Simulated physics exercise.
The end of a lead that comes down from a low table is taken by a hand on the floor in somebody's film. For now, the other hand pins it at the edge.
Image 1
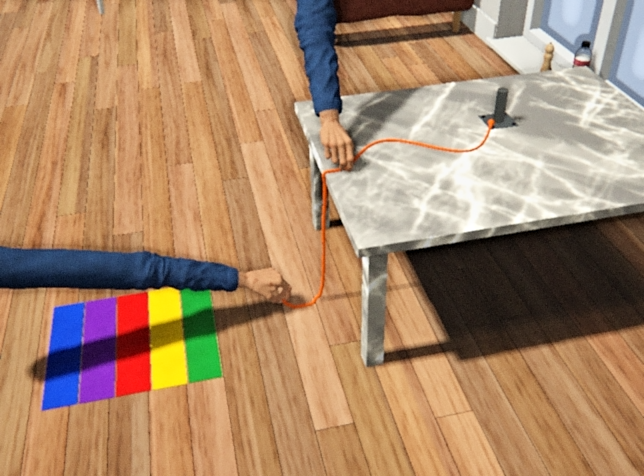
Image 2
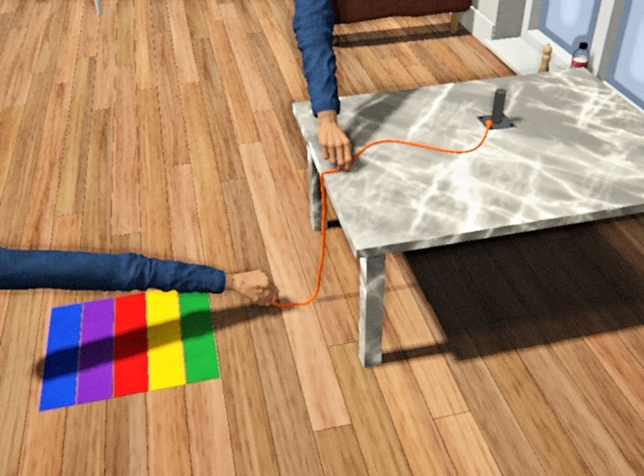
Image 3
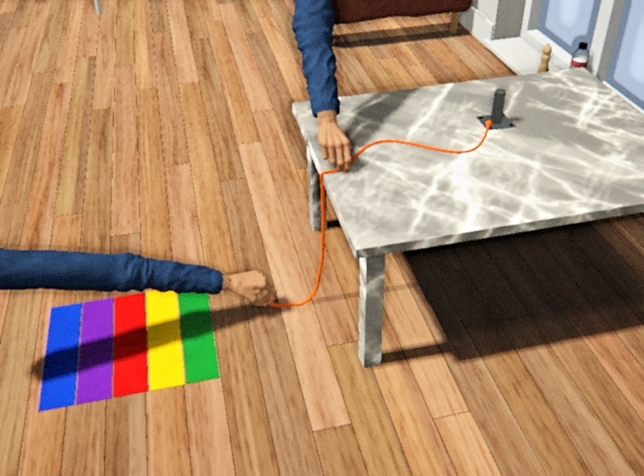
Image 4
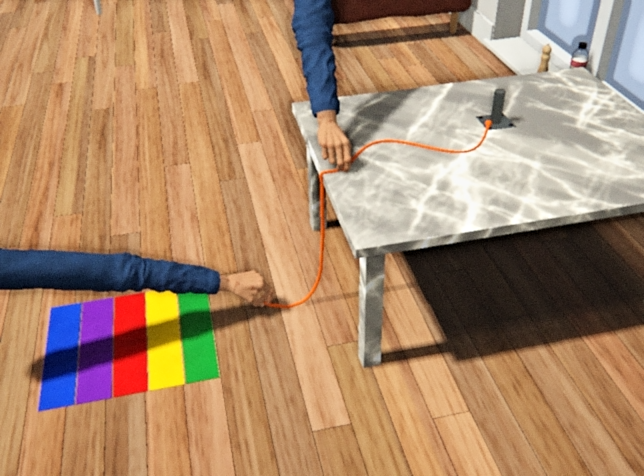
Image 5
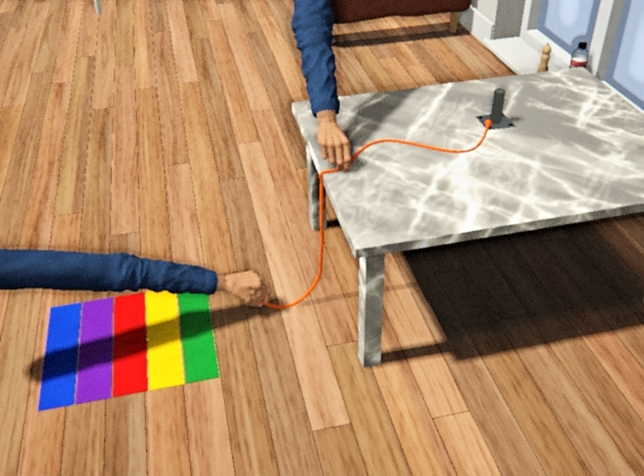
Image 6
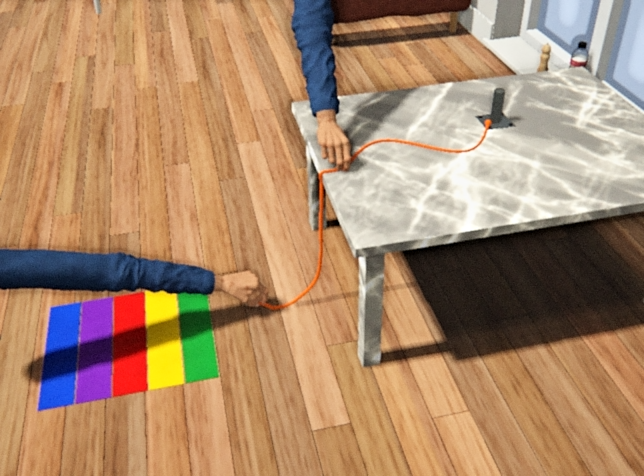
A hand near the floor draws an orange cord slightly left while another hand pins it.
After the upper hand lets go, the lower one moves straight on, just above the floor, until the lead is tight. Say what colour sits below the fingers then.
It is red.
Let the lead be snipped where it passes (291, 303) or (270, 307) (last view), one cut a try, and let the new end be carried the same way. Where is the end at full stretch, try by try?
In order, around (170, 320) and (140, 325).
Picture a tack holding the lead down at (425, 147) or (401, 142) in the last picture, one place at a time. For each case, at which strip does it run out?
Taking them in turn: Yellow; yellow.
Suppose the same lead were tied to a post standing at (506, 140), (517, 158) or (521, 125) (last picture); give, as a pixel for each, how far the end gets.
Going through them in sequence: (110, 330), (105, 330) and finally (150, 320).
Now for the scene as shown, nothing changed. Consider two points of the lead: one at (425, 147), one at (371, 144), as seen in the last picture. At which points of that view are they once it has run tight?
First: (394, 144). Second: (341, 157).
Soon after, end near (191, 315); over green.
After that, end near (147, 322); over yellow.
At the stop, end near (122, 327); over red. It halts on the red strip.
